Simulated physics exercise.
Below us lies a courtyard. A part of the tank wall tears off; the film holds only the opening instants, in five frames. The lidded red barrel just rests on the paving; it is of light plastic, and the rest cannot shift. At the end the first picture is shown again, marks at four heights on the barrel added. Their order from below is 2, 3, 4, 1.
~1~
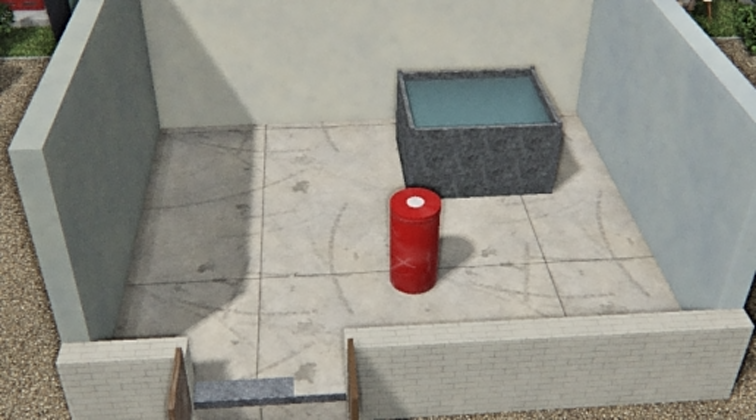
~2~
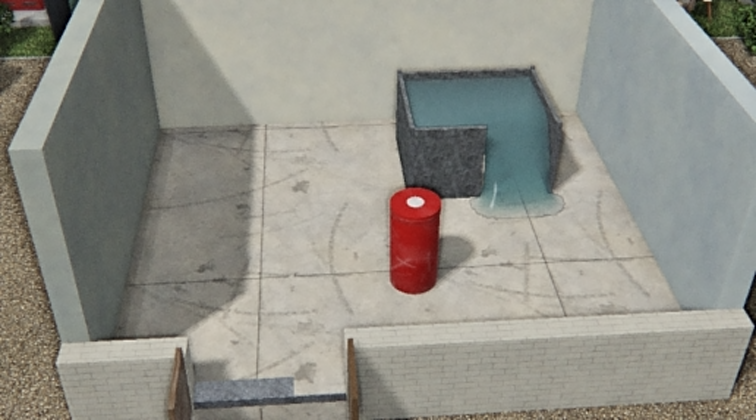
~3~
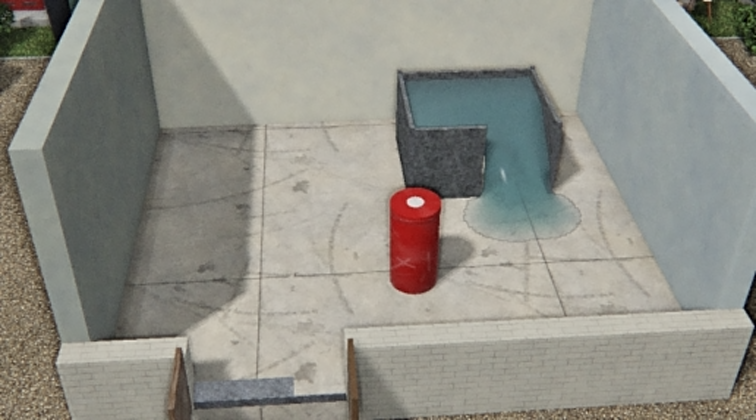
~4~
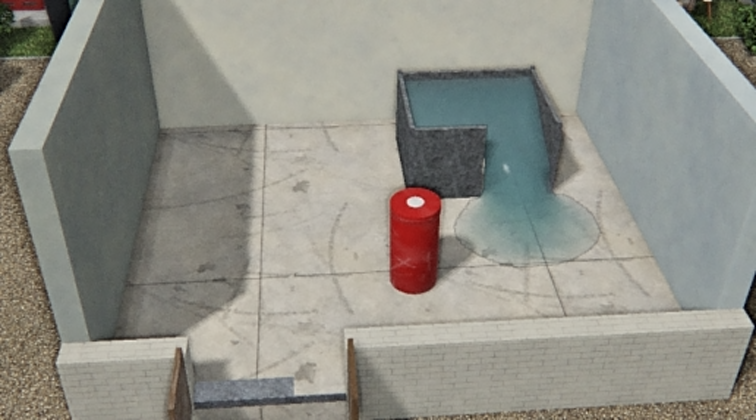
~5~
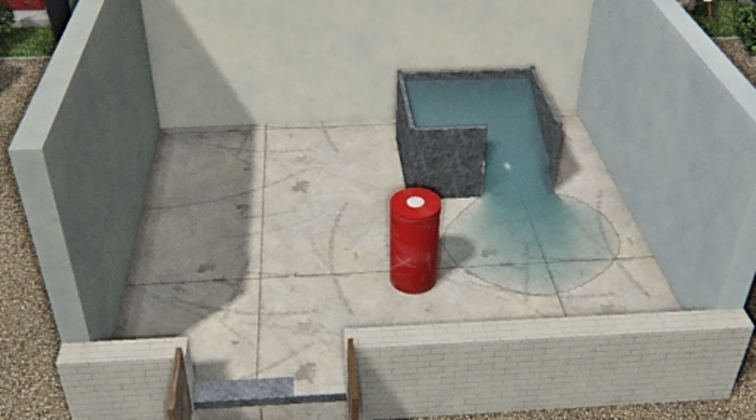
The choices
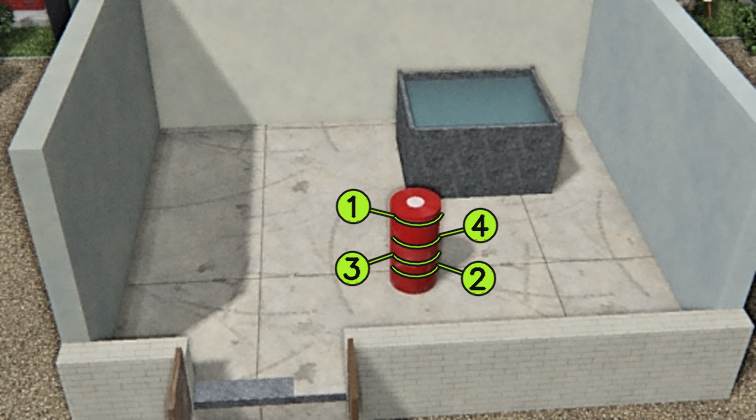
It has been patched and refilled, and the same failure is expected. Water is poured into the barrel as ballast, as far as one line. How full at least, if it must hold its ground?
Level 2 just does it.
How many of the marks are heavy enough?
All of them.
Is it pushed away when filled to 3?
No.
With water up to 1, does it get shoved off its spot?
No, that is safe.
On the marked copy, 1 at (419, 225); 2 at (417, 276); 3 at (418, 263); 4 at (418, 247); from the bottom up 2, 3, 4, 1.
Choosing 1, it does not move.
Choosing 2, it does not move.
Choosing 3, it does not move.
Choosing 4, it does not move.
